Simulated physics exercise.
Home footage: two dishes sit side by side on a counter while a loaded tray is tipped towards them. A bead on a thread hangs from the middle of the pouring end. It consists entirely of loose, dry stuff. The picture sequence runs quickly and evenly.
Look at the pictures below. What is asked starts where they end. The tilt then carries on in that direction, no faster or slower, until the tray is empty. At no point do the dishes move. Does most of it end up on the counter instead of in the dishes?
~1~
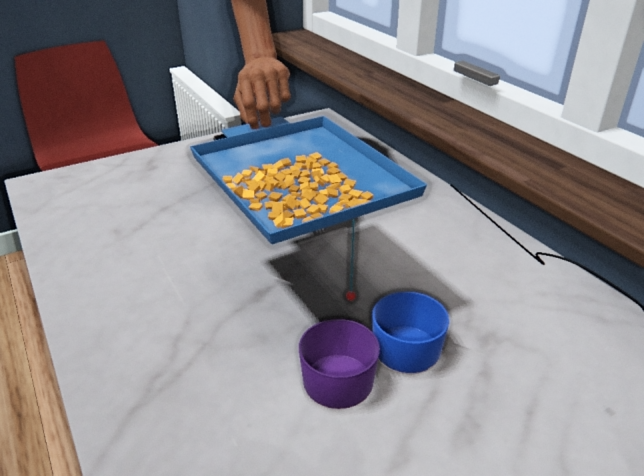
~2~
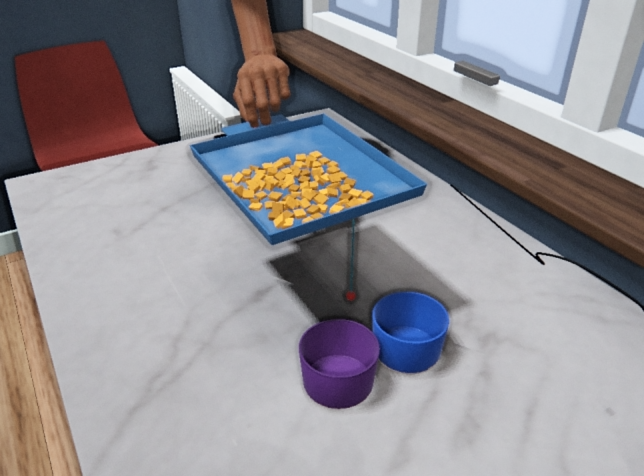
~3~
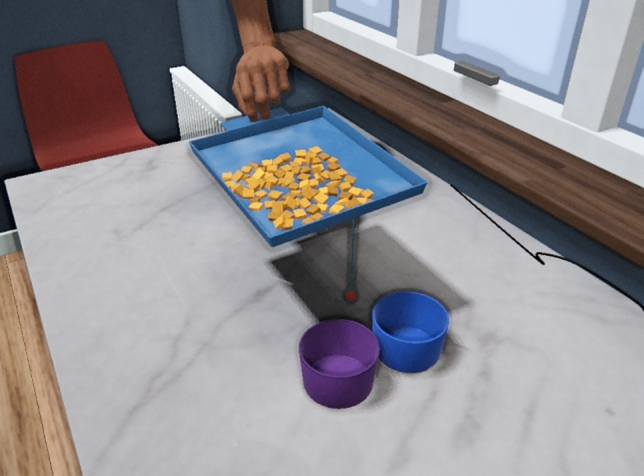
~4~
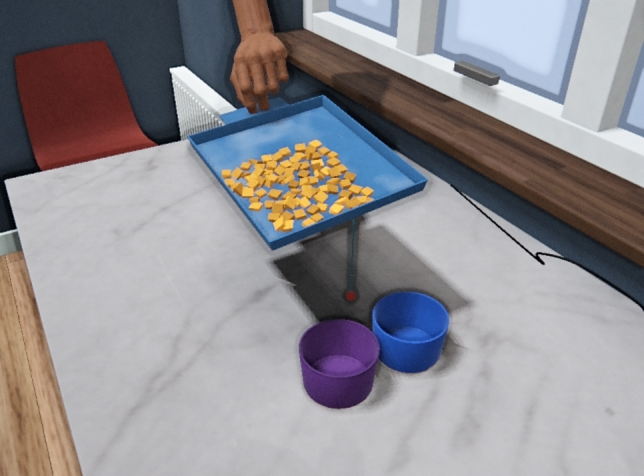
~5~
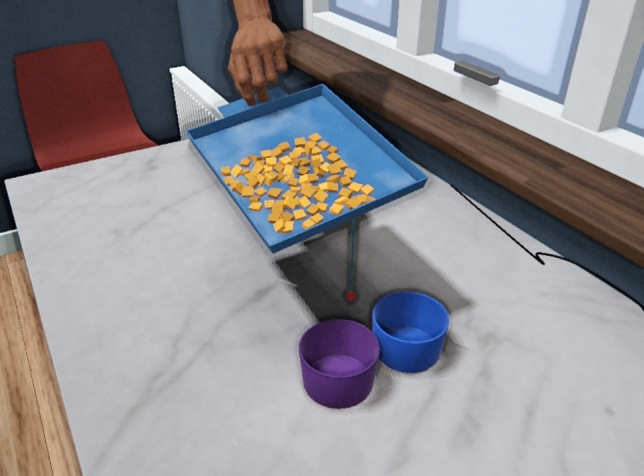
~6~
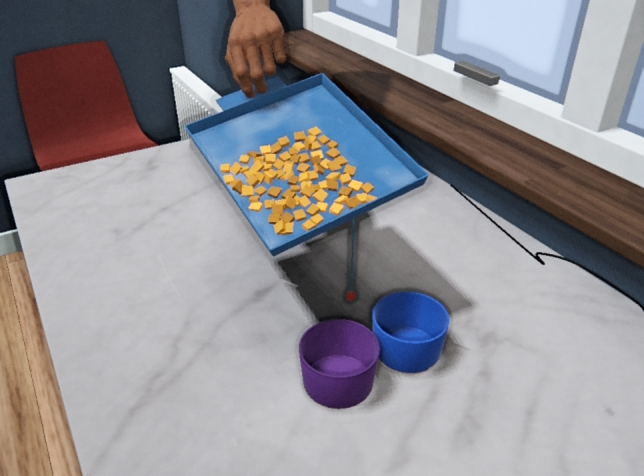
Yes, most of it lands on the counter.
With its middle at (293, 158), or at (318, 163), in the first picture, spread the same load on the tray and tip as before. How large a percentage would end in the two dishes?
The first gives 10 %, the second 10 %.
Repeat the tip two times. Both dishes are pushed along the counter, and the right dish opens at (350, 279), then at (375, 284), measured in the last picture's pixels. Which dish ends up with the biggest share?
Left side first, Left side second.
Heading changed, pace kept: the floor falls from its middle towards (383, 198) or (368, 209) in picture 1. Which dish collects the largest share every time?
So, the dish at the right the first time round, the dish at the right the second.
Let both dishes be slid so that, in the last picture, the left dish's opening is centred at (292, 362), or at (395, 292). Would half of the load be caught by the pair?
First shift, a minority share; second shift, a minority share.
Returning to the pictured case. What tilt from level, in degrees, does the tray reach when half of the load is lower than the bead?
Roughly 100°.
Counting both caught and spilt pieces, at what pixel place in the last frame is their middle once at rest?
Roughly at (279, 363), give or take.
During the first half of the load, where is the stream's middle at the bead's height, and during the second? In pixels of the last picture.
Close to (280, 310), then close to (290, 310).
Soon after the last picture, tray tipped steeply; all on the tray.
A little later, tray tipped right over; about two thirds on the tray; about a quarter outside both; a small part in the air.
Later still, tray tipped past a quarter turn; a small part in the left dish; nearly all outside both.
At rest, tray tipped past a quarter turn; a small part in the left dish; none in the right dish; nearly all outside both.
